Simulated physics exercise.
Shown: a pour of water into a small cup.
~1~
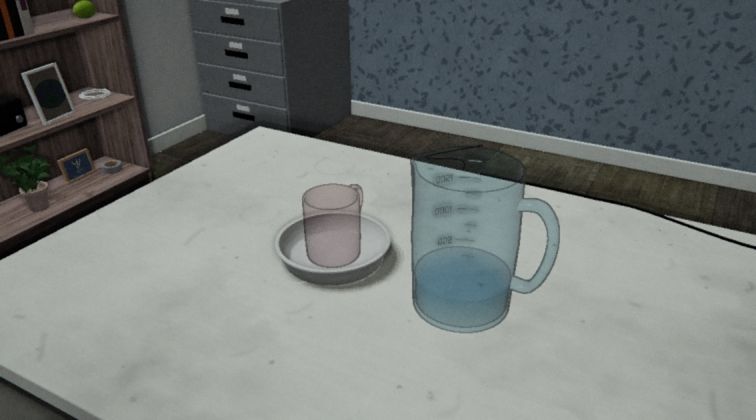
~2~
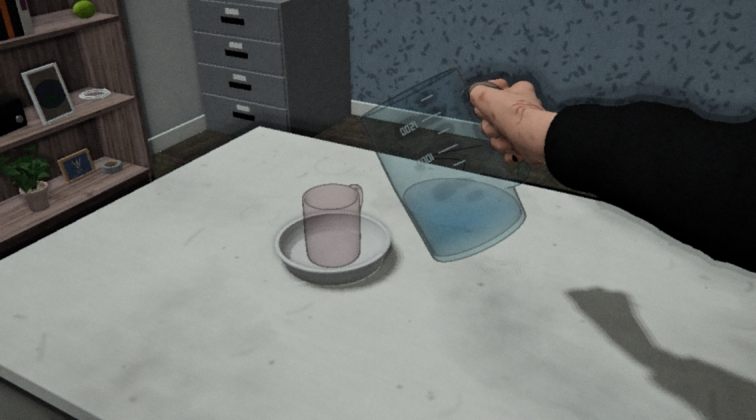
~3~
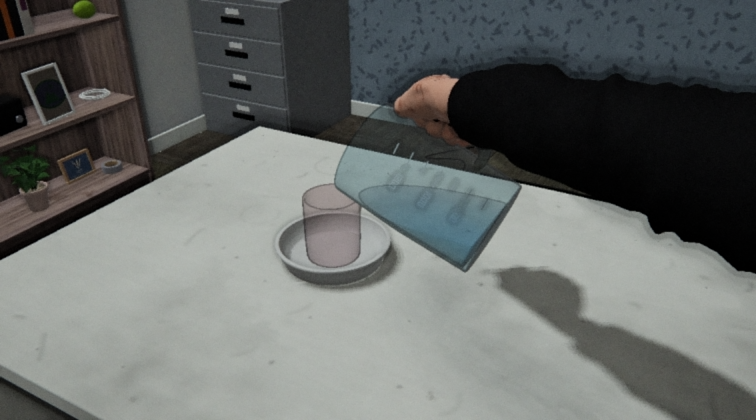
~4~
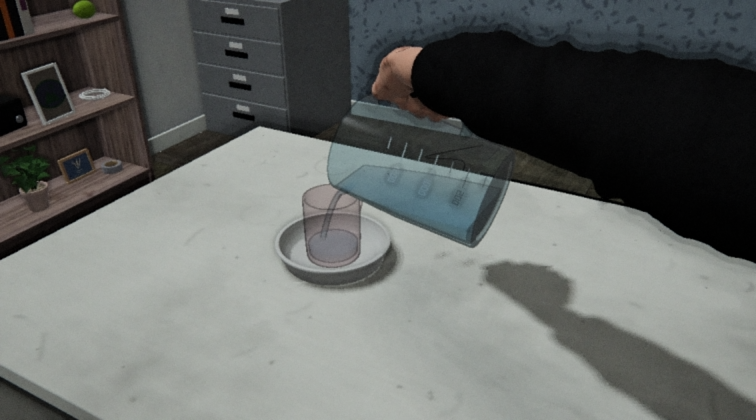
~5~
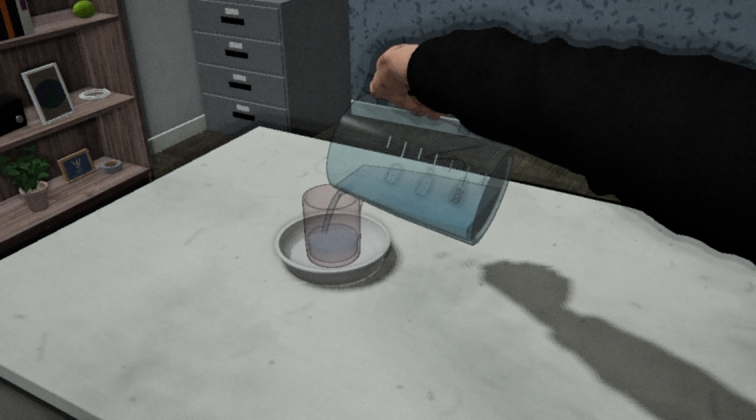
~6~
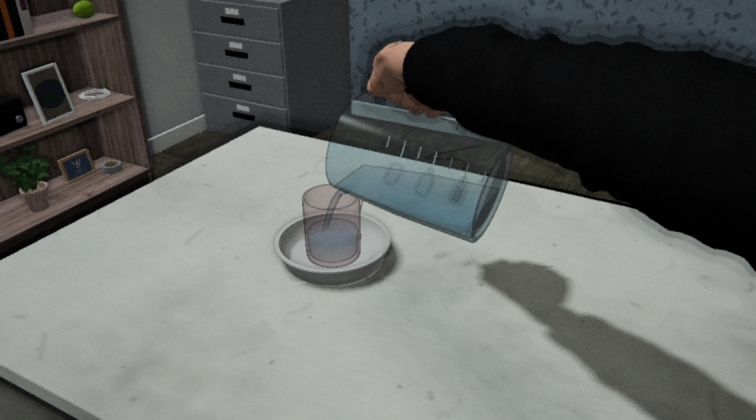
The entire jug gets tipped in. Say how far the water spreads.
I expect it will spill into the saucer but go no further.
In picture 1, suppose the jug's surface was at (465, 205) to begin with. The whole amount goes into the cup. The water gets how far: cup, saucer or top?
Outcome: Overflow to the top.
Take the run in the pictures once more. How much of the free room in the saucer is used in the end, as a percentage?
The saucer finishes near 40 per cent full.
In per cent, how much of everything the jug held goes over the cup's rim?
It should be about 20 in a hundred.
Next, the cup is about three quarters full; the saucer is dry.
After that, the cup is full to the brim; the saucer is wet, with room to spare.
Finally, the cup is full to the brim; the saucer is wet, with room to spare.
